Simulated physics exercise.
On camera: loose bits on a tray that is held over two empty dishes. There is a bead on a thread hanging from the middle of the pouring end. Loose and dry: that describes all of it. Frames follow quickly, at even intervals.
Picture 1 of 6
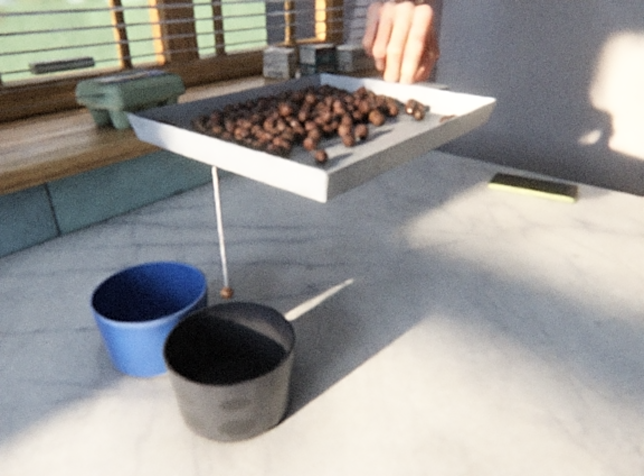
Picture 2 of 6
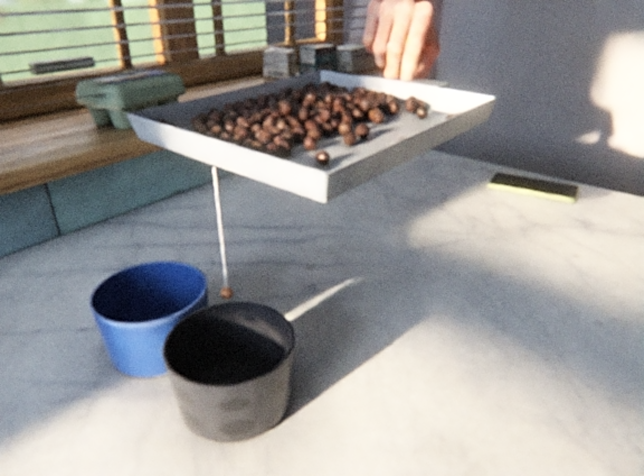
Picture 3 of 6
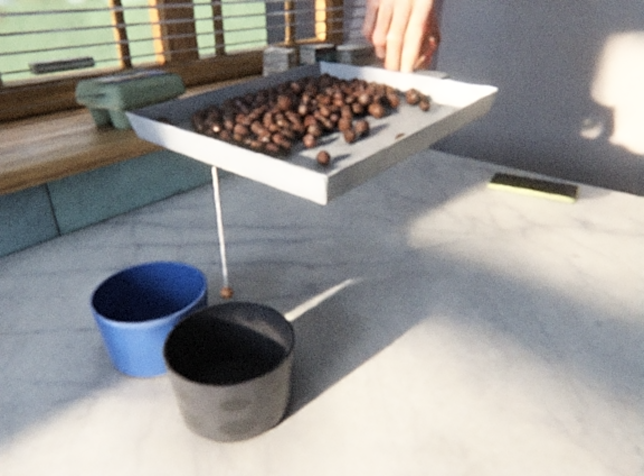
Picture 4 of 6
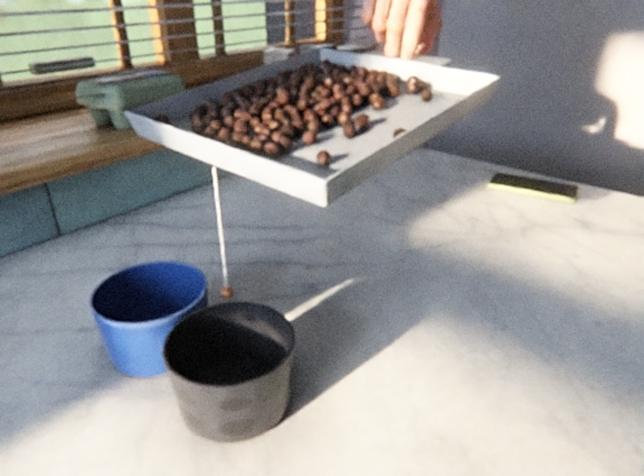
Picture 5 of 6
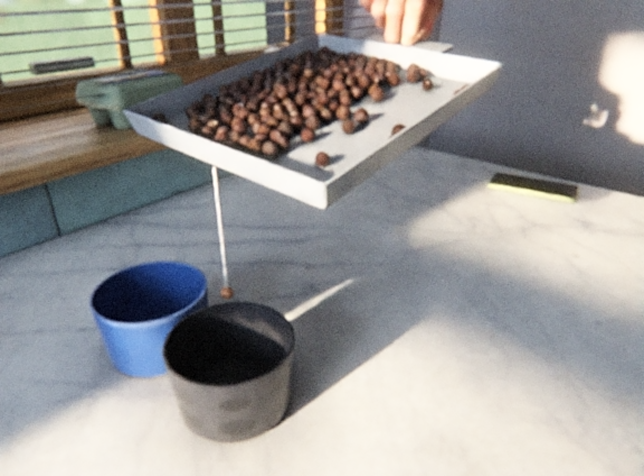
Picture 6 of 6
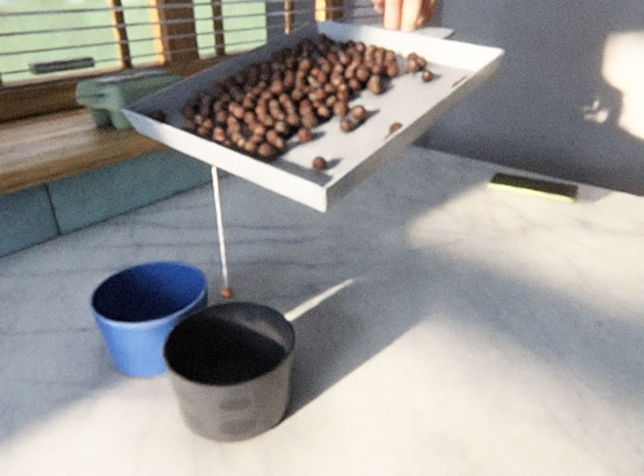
A hand at the far side of a pale tray of round brown balls raises that end, and the tray begins level, then tips slightly toward its near corner. A few balls shift first, then most are moving across the tray, above an empty blue dish and an empty dark one.
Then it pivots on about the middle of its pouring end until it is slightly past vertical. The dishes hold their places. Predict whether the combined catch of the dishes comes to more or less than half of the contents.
The combined catch is less than half.
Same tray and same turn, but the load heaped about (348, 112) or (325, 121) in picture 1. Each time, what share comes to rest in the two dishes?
Roughly 40 and 40 percent, in that order.
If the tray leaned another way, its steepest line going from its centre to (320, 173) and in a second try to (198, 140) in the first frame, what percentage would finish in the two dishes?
Respectively close to 10 and 70 in a hundred.
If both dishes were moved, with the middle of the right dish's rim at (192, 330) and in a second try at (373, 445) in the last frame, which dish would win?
The first try: The right-side dish. The second: The left-side dish.
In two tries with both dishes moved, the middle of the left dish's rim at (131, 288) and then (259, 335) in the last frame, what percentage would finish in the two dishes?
Respectively 30 % and 50 %.
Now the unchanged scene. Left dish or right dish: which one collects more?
Winner: The right side.
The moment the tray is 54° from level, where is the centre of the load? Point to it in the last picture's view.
(254, 119).
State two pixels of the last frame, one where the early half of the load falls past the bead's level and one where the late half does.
About (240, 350) to begin with, then about (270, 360).
Soon, tray tipped steeply; nearly all on the tray; a stray few outside both; a stray few in the air.
A while on, tray tipped right over; a small part on the tray; about a quarter in the right dish; about half outside both; a small part in the air.
Towards the end, tray tipped past a quarter turn; about a third in the right dish; about two thirds outside both.
Finally, tray tipped past a quarter turn; about a third in the right dish; none in the left dish; about two thirds outside both.
